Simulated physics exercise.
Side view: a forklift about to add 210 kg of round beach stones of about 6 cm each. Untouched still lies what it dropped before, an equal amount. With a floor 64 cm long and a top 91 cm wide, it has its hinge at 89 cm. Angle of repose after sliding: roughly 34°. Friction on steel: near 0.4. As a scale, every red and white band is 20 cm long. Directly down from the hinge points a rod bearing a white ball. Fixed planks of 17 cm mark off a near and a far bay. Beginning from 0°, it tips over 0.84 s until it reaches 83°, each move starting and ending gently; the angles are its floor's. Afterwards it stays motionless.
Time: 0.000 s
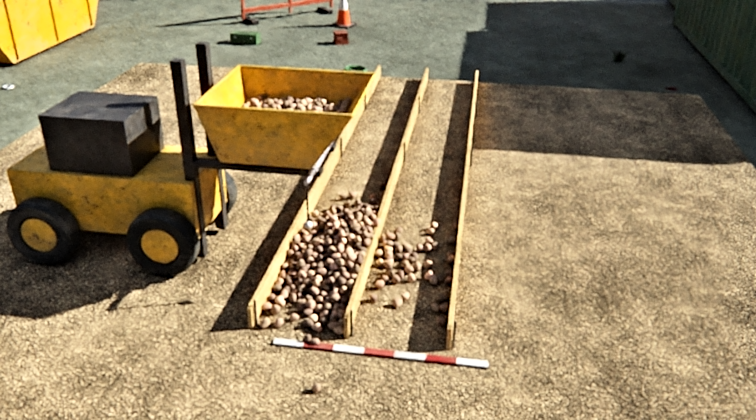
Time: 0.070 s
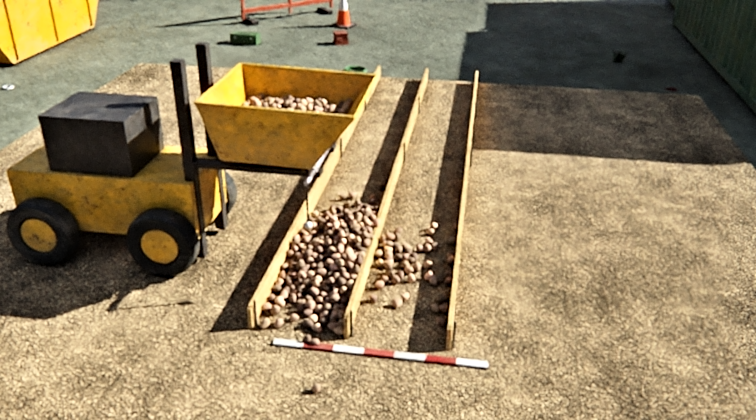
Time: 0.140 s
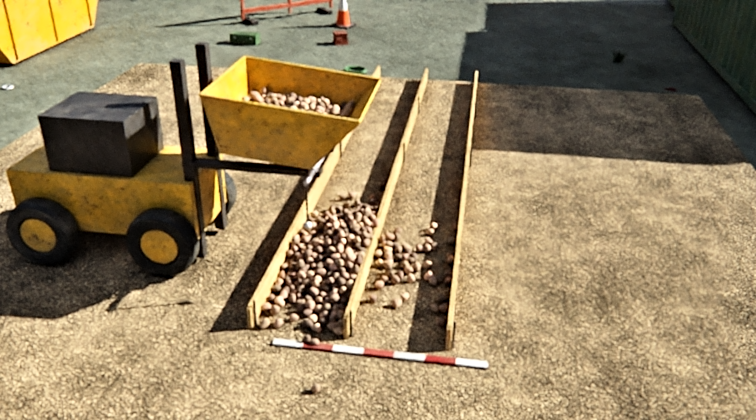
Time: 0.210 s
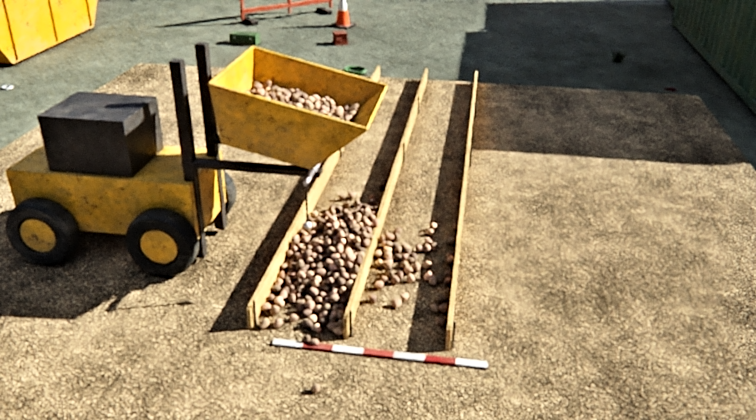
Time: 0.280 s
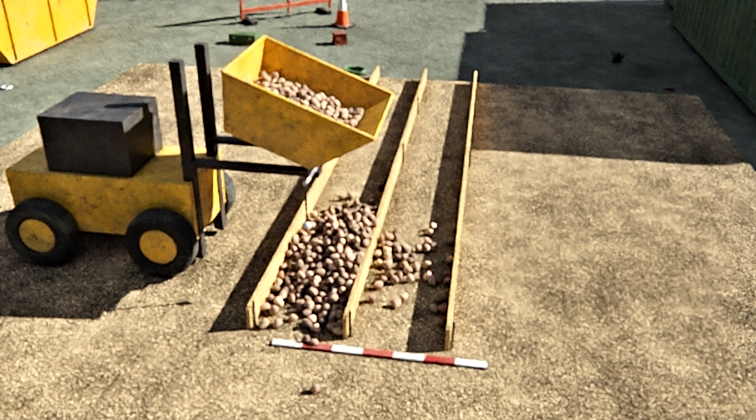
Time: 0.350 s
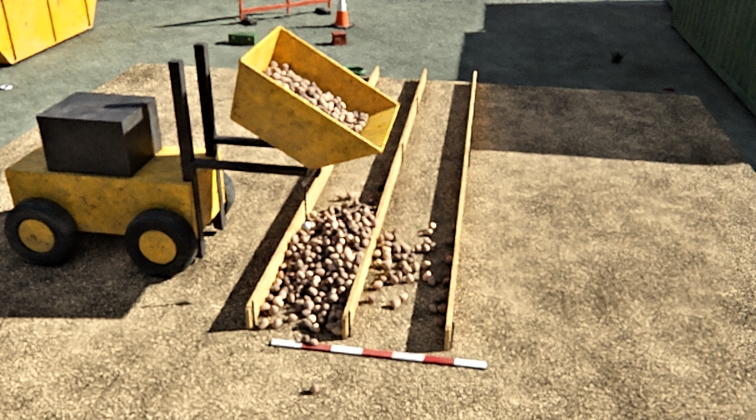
A yellow skip of round stones on a forklift tilts steadily down to the right.
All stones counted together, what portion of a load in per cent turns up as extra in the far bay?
About 63 percent of a load.
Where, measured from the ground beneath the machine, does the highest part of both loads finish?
Top of heap: Approx. 26 cm above ground level.
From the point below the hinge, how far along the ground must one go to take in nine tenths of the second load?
Around 170 cm.
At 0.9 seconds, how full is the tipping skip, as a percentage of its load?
It holds some 80 per cent.
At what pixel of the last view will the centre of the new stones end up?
Near (442, 267).
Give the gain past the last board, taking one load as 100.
Roughly 35 per cent of a load.
After 0.6 s the floor is at 70°; in per cent of one load, 100 in the tipping skip, 91 in the near bay, 9 in the far bay; the foremost stones are at (448, 269).
After 0.9 s the floor is at 83°; in per cent of one load, 79 in the tipping skip, 91 in the near bay, 30 in the far bay; the foremost stones are at (448, 269).
After 1.3 s the floor is at 83°; in per cent of one load, 12 in the tipping skip, 91 in the near bay, 69 in the far bay, 28 past the last board; the foremost stones are at (547, 270).
After 3.6 s the floor is at 83°; in per cent of one load, 0 in the tipping skip, 91 in the near bay, 72 in the far bay, 37 past the last board; the foremost stones are past the picture's edge. Net gain in the far bay, 63.
